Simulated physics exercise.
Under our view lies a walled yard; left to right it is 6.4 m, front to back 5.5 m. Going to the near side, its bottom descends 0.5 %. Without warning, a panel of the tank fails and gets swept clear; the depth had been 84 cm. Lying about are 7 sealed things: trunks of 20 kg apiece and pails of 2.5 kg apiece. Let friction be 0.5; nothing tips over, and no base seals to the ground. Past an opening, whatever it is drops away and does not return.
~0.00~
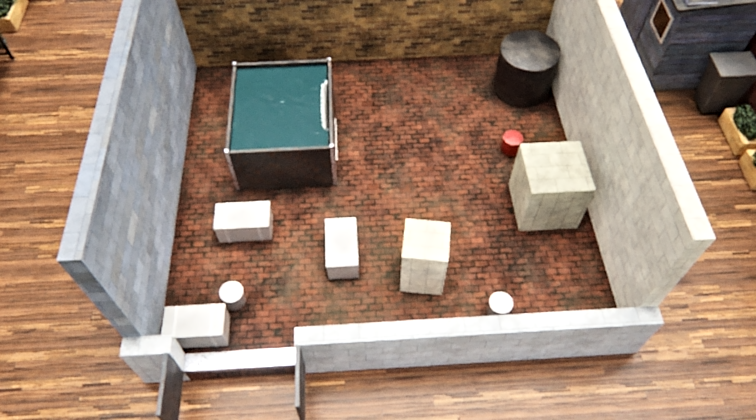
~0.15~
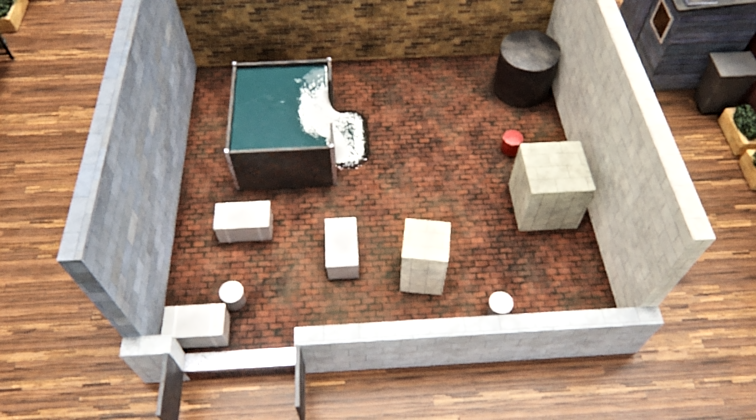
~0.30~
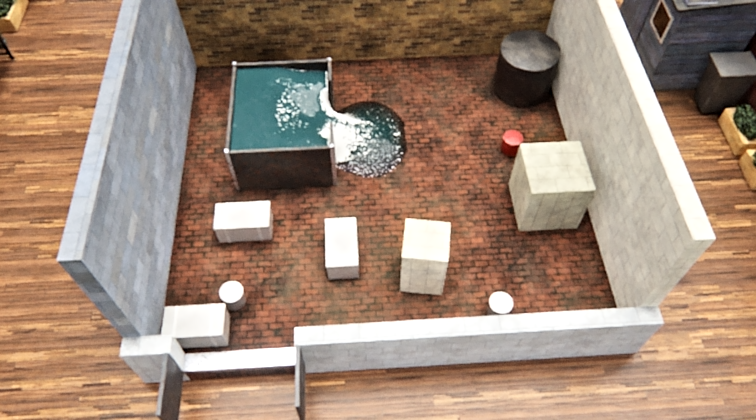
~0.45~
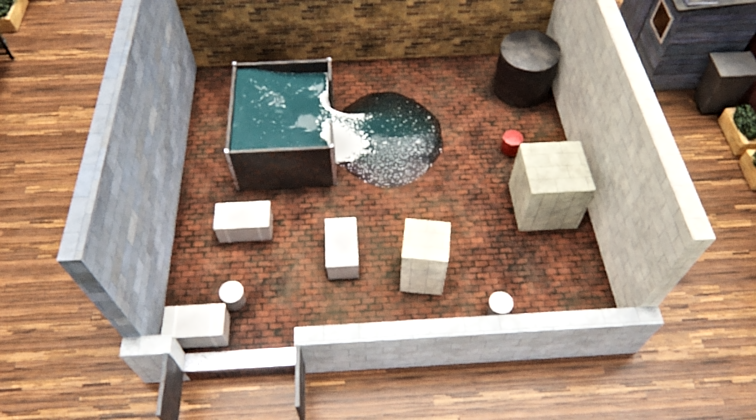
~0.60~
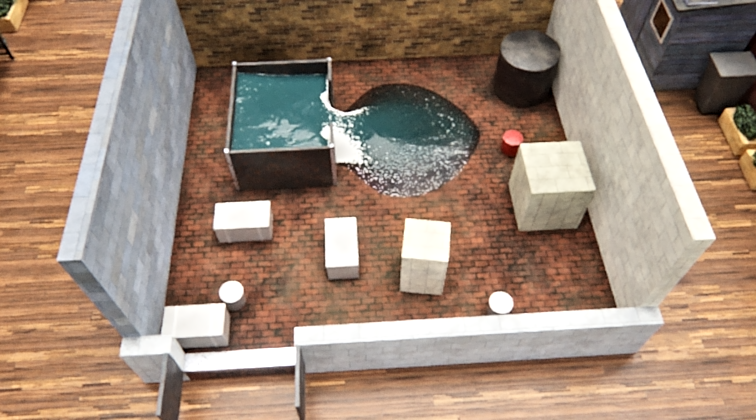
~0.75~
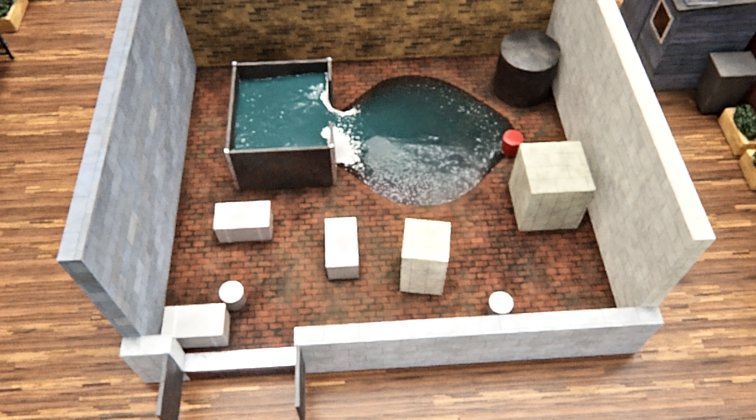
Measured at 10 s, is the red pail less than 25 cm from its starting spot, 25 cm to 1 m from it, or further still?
Displaced partway.
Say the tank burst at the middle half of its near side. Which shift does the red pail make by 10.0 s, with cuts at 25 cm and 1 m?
Had it gone that way, the red pail would sit tight.
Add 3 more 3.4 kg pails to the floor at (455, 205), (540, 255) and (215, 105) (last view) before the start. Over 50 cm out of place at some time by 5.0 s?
Order as asked - farther, farther, not as far.
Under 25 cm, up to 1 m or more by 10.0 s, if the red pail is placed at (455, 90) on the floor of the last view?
By that time it is swept a long way.
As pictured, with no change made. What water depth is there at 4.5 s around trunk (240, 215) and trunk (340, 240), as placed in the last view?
First about 0 cm, second about 0 cm.
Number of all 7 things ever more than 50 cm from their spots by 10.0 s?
Count: 4.
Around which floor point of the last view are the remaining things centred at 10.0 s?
Around (330, 212).
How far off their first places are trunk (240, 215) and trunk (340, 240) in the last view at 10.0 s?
0 cm and 50 cm, respectively.
After 2.0 s the red pail is near (571, 135), 0.9 m from its start, afloat; 0 of 7 are out; 2 afloat.
After 4.5 s the red pail is near (556, 133), 0.7 m from its start, afloat; 0 of 7 are out; 2 afloat.
After 7.0 s the red pail is near (557, 147), 0.7 m from its start, afloat; 0 of 7 are out; 2 afloat.
After 10.0 s the red pail is near (528, 120), 0.4 m from its start, afloat; 0 of 7 are out; 4 afloat.
